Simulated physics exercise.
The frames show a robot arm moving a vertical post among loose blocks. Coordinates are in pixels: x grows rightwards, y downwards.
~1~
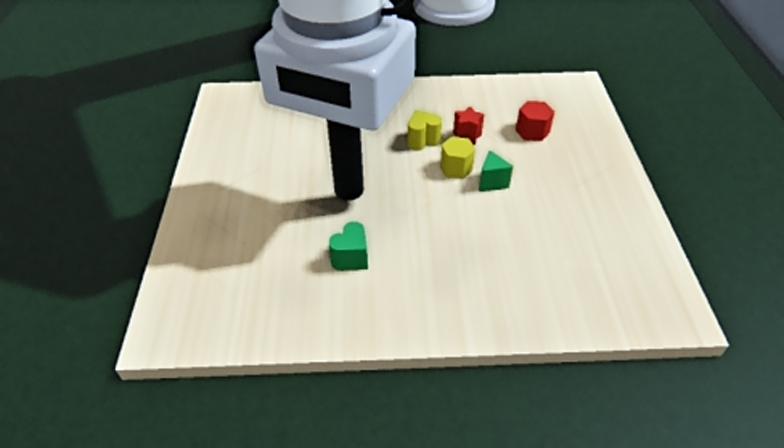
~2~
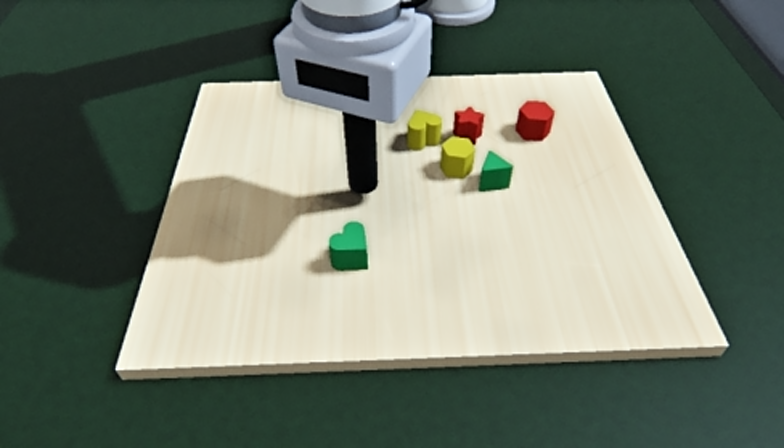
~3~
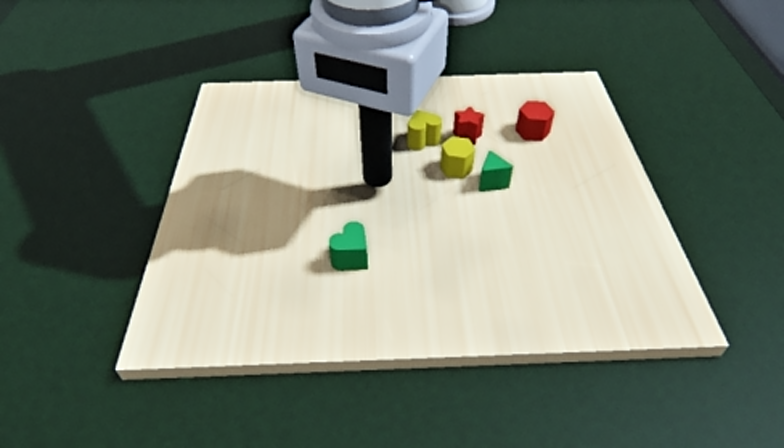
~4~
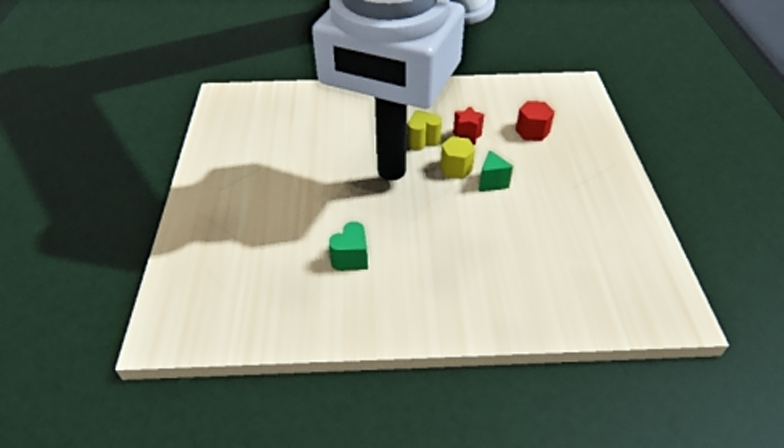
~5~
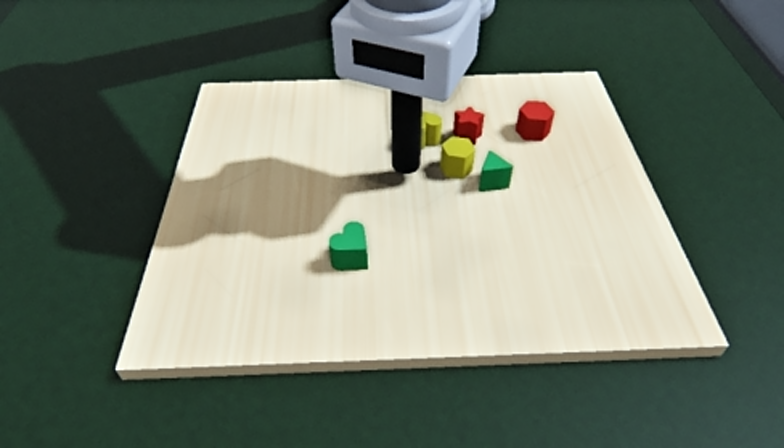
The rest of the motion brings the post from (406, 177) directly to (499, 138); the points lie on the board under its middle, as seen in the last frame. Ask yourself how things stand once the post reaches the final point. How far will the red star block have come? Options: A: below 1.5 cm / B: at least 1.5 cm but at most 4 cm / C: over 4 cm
The correct letter is B.
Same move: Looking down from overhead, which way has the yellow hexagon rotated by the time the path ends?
Looking down, my answer is that the yellow hexagon rotates clockwise.
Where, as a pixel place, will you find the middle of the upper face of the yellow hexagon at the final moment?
Most likely (494, 142).
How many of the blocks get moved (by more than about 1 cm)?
Two blocks, no more.
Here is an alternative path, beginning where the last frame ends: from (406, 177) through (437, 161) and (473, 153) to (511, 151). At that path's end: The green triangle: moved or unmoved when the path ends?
That one moves away.
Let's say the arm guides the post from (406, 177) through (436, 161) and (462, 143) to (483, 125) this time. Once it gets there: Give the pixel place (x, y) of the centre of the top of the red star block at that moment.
At roughly (503, 91).
What follows on the original path. One third of the way, post at (438, 152); yellow hexagon at (469, 146), turned 20° clockwise.
Two thirds of the way, post at (470, 139); yellow hexagon at (493, 143), turned 80° clockwise; red star block at (471, 113); green triangle at (500, 164), turned 25° clockwise.
At the end, post at (500, 127); yellow hexagon at (494, 142), turned 85° clockwise; red star block at (478, 107), turned 50° anticlockwise; green triangle at (500, 164), turned 25° clockwise; red hexagon unmoved.
